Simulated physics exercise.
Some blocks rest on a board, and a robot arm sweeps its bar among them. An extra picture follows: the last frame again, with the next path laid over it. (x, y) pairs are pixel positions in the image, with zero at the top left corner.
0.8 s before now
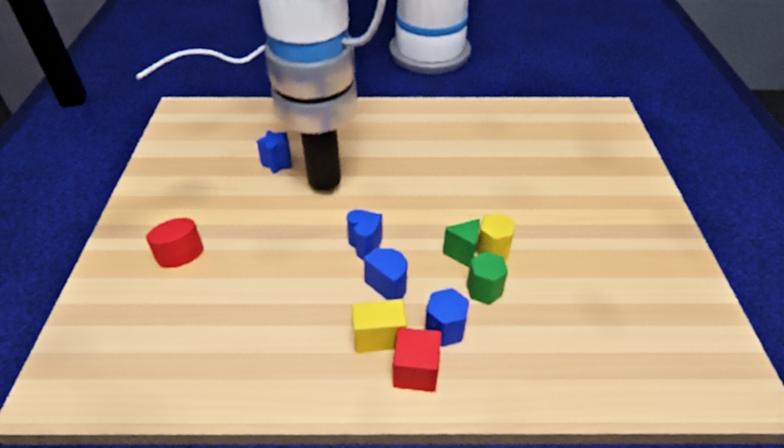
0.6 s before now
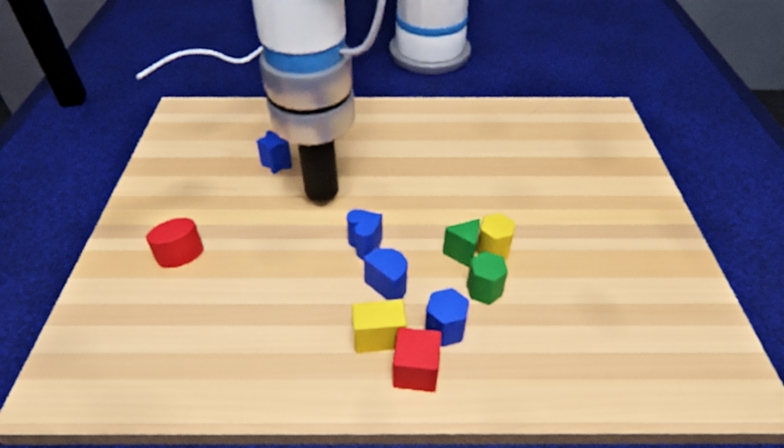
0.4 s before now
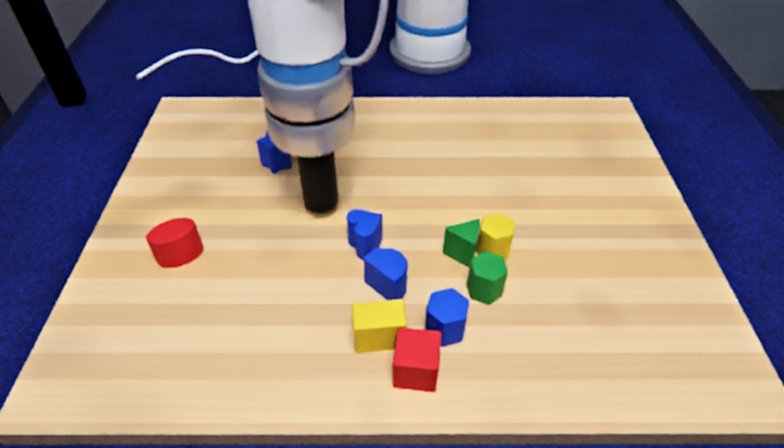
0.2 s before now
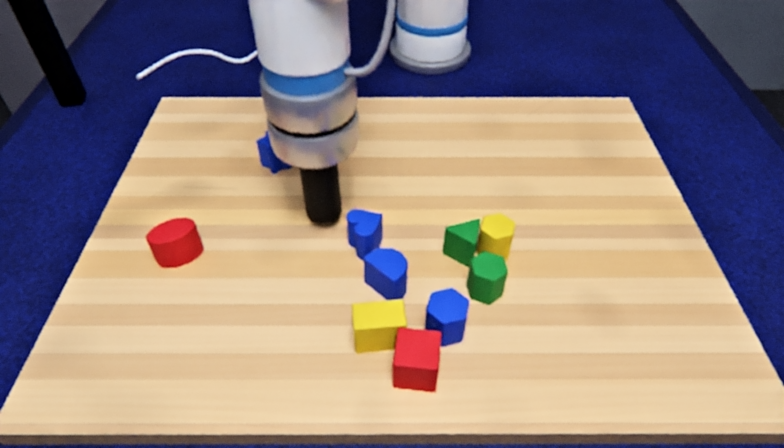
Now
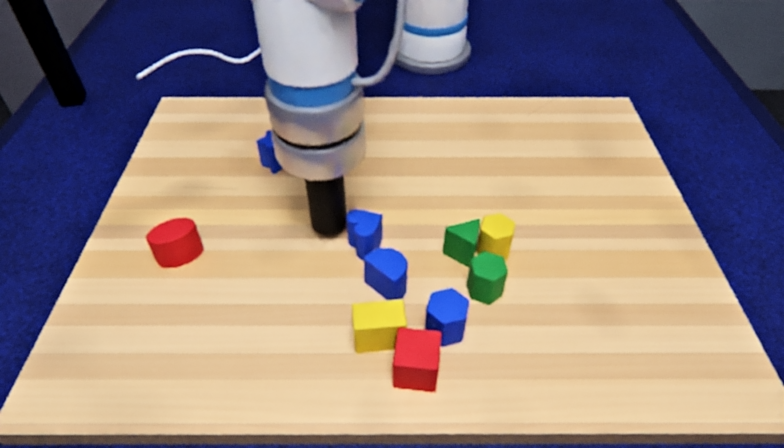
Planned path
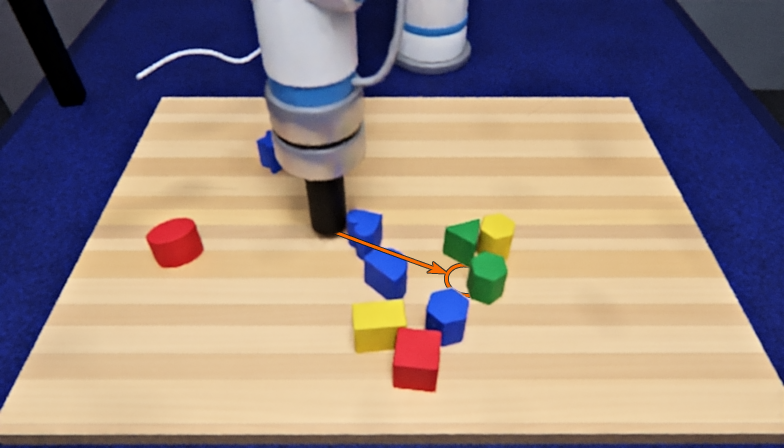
Robot arm lowering its black bar slowly toward the viewer across a wooden board, nearing a blue heart-shaped block while the blocks stay still.
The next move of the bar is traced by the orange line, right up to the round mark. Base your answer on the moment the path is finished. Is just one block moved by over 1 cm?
No.
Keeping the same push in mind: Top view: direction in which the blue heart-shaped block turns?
It is turned clockwise.
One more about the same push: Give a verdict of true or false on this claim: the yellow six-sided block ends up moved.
My answer: False.
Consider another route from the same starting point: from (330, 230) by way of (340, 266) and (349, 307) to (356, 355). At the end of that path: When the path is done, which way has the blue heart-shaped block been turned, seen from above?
Its rotation is counterclockwise.
Drawn move, in a line from (330, 230) to (466, 280).
On the path given first. One third of the way, bar at (373, 239); blue heart-shaped block at (402, 234), turned 45° clockwise.
Two thirds of the way, bar at (419, 255); blue heart-shaped block at (449, 251), turned 60° clockwise.
At the end, bar at (467, 272); blue heart-shaped block at (494, 276), turned 80° clockwise; green triangular block still; green six-sided block at (529, 278), turned 45° anticlockwise; yellow six-sided block still.
